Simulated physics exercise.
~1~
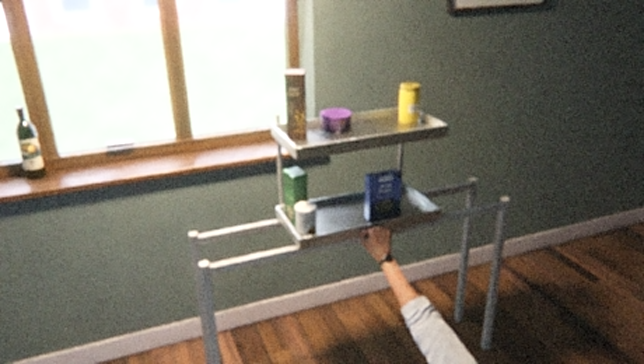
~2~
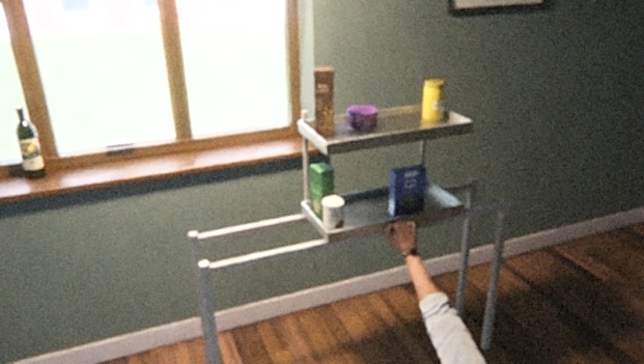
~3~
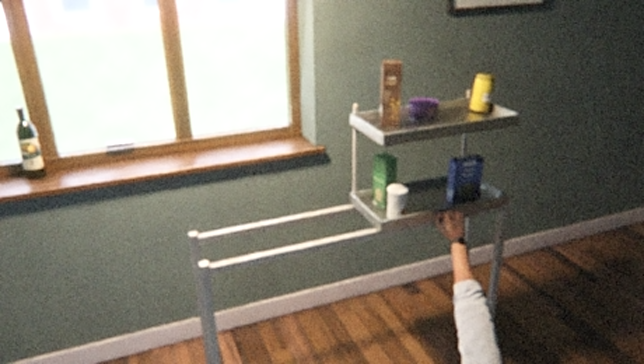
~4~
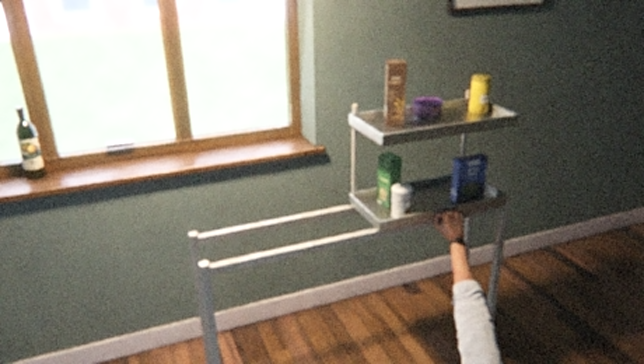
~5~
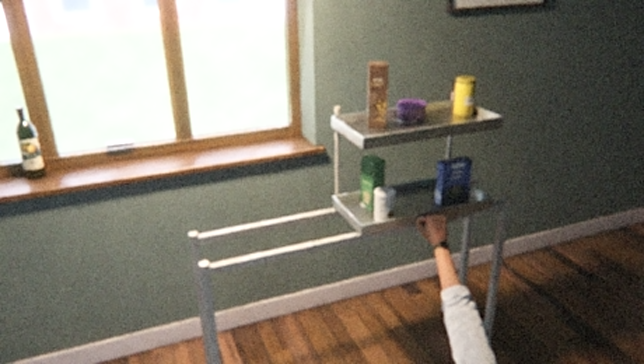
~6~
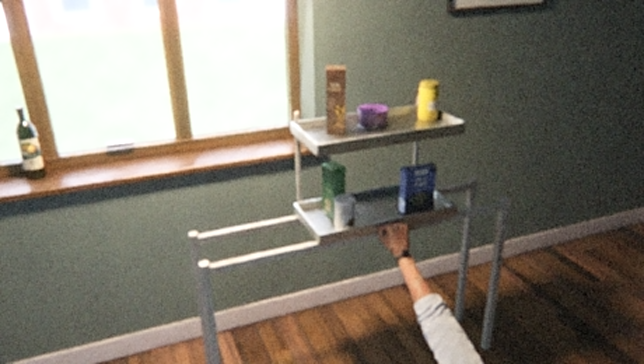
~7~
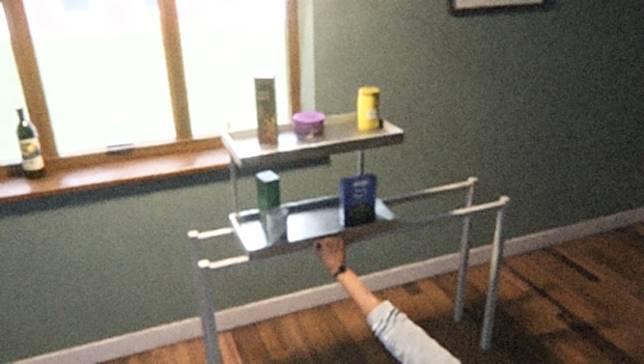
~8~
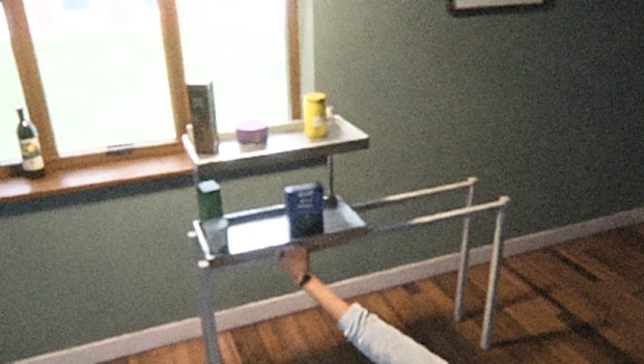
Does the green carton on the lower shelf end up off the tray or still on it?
The green carton is still on the tray, standing upright on the lower shelf.
